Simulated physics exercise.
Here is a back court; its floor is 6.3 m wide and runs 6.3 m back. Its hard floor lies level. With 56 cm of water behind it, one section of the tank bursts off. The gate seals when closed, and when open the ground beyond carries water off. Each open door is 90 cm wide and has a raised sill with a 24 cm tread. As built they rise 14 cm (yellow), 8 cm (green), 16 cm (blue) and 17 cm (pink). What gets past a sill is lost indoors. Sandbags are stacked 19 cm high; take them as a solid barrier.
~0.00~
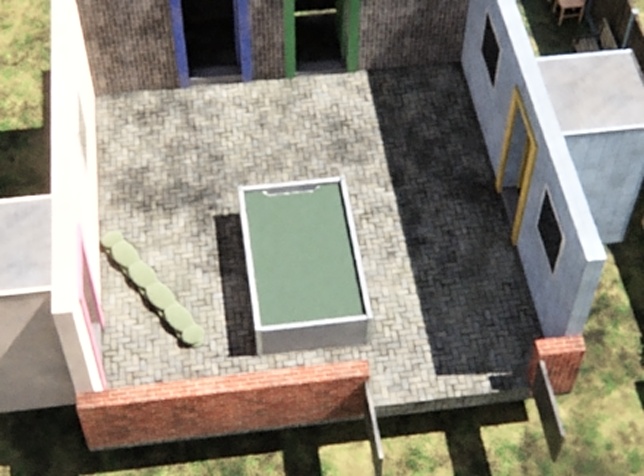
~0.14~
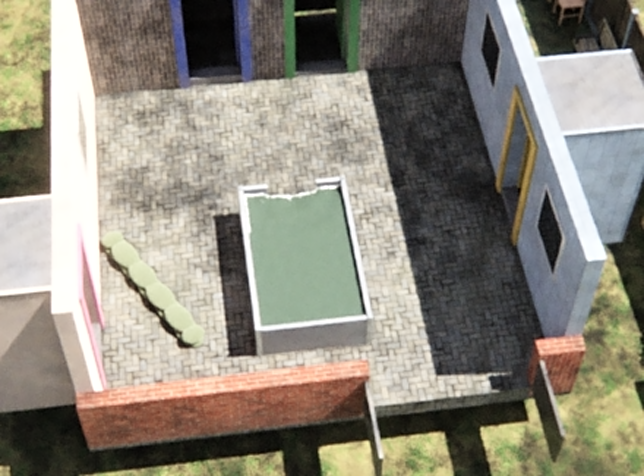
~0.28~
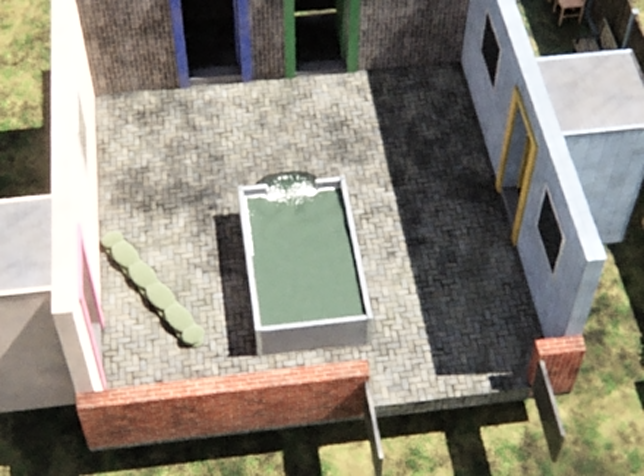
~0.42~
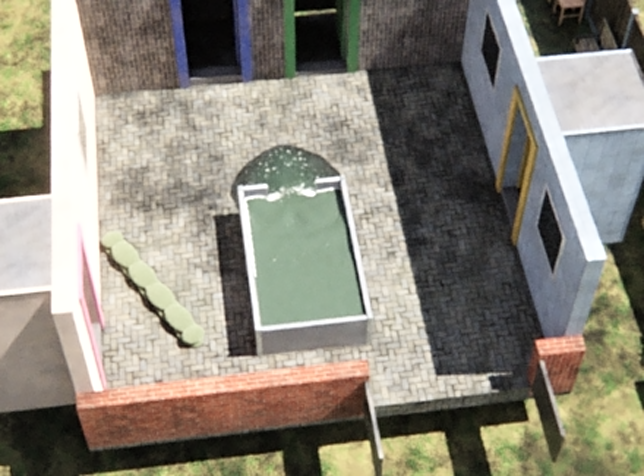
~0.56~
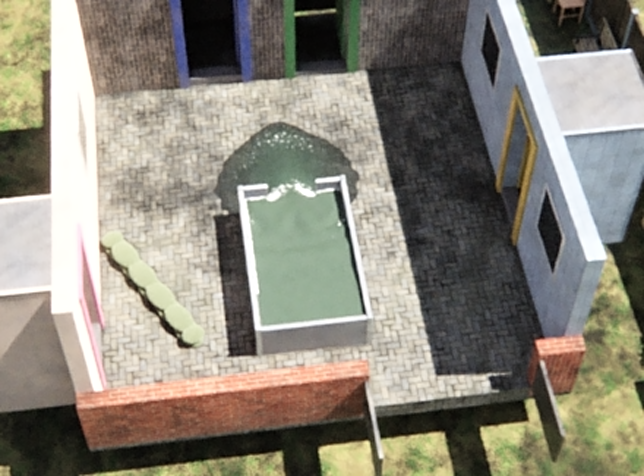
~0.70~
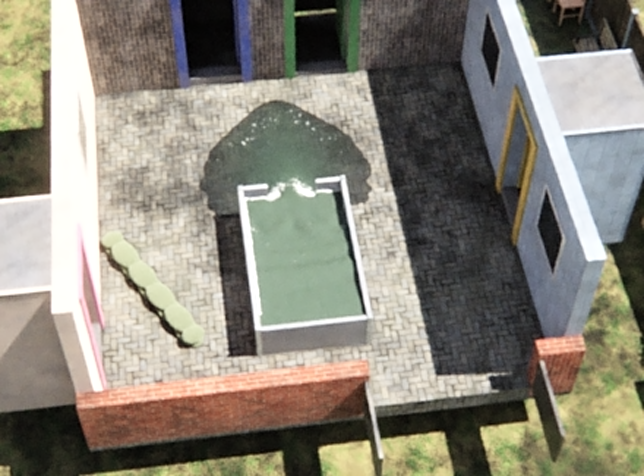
In a paved courtyard with blue and green doorways at the back, a rectangular tank of green water stands still beside a slanting row of sandbags. A section of its far side gives way, and water pours through the gap, spreading across the paving in a widening, dark, rounded pool.
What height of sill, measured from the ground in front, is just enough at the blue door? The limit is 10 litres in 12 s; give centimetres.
At least 15 cm or so.
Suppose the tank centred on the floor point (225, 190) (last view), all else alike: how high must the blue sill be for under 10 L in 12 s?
About 34 cm.
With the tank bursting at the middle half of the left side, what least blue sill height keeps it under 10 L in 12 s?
Some 9.0 cm.
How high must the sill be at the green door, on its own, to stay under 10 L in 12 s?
About 16 cm at green.
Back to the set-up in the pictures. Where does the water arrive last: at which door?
It is the pink one.
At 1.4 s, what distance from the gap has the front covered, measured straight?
About 3.2 m.
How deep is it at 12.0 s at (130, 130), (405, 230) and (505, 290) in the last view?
In that order: 7, 3 and 2 cm.
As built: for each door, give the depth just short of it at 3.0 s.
In cm: Yellow 0, green 17, blue 18, pink 0.
After 1.4 s water covers 25 % of the floor, deepest (33 cm) near (285, 208); 17 cm at the blue door, 0 litres in over its 16 cm sill.
After 3.0 s water covers 35 % of the floor, deepest (24 cm) near (106, 101); 18 cm at the blue door, 5 litres in over its 16 cm sill.
After 12.0 s water covers 95 % of the floor, deepest (8 cm) near (285, 208); 6 cm at the blue door, 7 litres in over its 16 cm sill.
At the blue door as built, the water arrived by 1.2 s and peaked near 20 cm at 2.2 s.
With a sill of 12.5 cm, 31 litres would have come in within the 12 s; with 17 cm, 4 litres. So under 10 litres takes about 15 cm.
